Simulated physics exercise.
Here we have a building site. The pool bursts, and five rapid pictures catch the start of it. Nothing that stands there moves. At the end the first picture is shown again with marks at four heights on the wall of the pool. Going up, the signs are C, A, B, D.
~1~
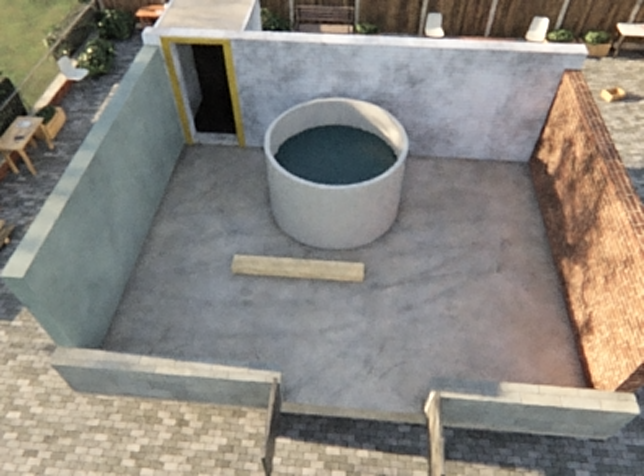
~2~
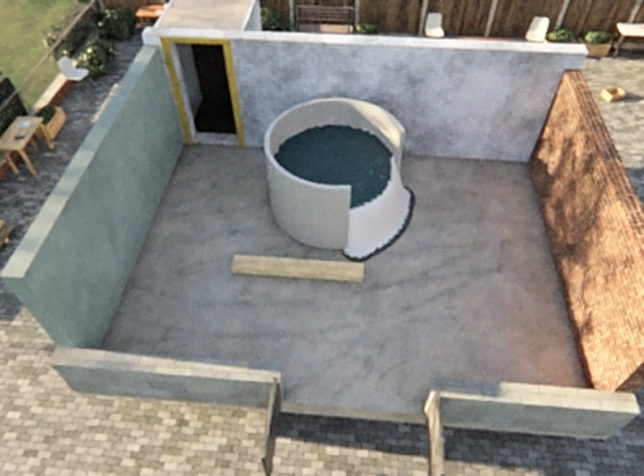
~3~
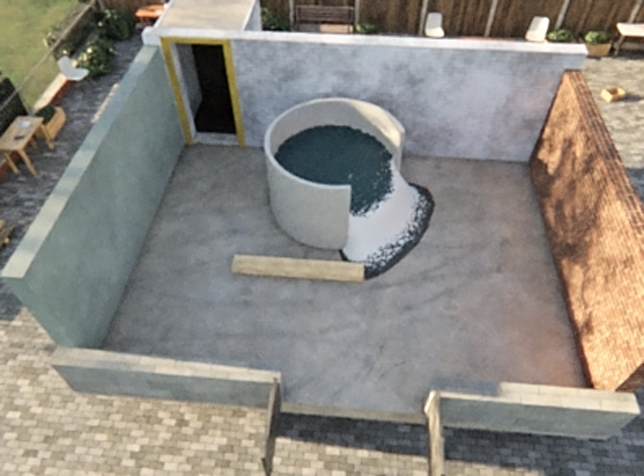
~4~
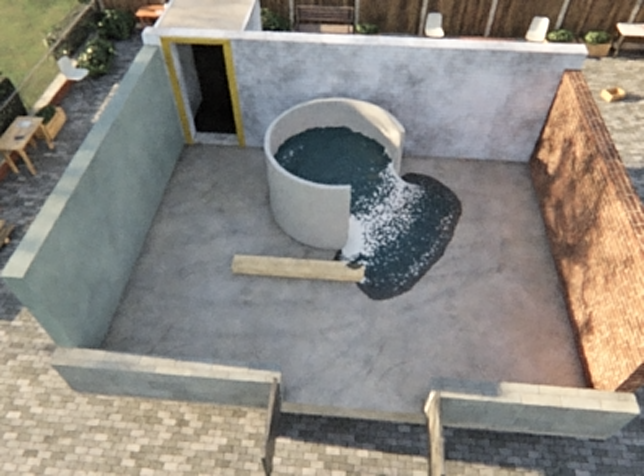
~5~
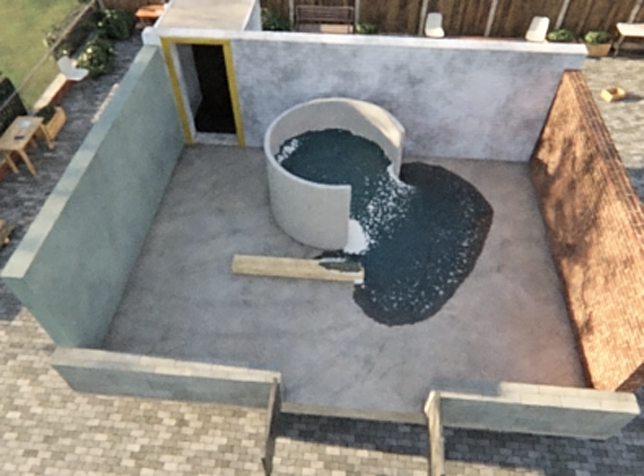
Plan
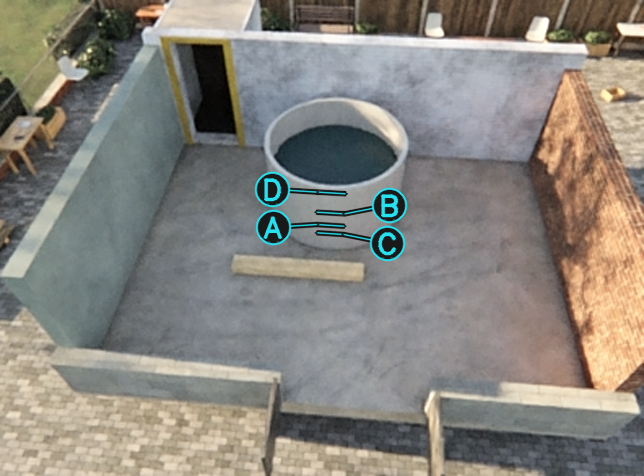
A round pool stood full and still inside a walled yard, then its front right side opened and dark water poured out, spreading across the grey floor and around the end of a beam.
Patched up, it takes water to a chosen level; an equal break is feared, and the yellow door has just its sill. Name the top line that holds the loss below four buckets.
Mark B.
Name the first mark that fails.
Mark D.
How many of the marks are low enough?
Three of them.
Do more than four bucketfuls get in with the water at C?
No.
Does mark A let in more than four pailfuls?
No.
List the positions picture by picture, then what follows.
The first picture shows water in the pool at rest, its middle at (335, 164); foot of the yellow doorway at (217, 145); open gate at (356, 369).
In the second picture, 2 % of the ground under water, visible out to (409, 195).
In the third picture, 5 % of the ground under water, visible out to (419, 188).
In the fourth picture, 10 % of the ground under water, visible out to (446, 190).
In the fifth picture, 18 % of the ground under water, visible out to (478, 195).
In cyan, A at (330, 225); B at (330, 213); C at (330, 233); D at (330, 192); from the bottom up C, A, B, D.
With A, nothing gets over.
With B, a splash gets over, under a bucket.
With C, nothing gets over.
With D, about 7 bucketfuls get in.
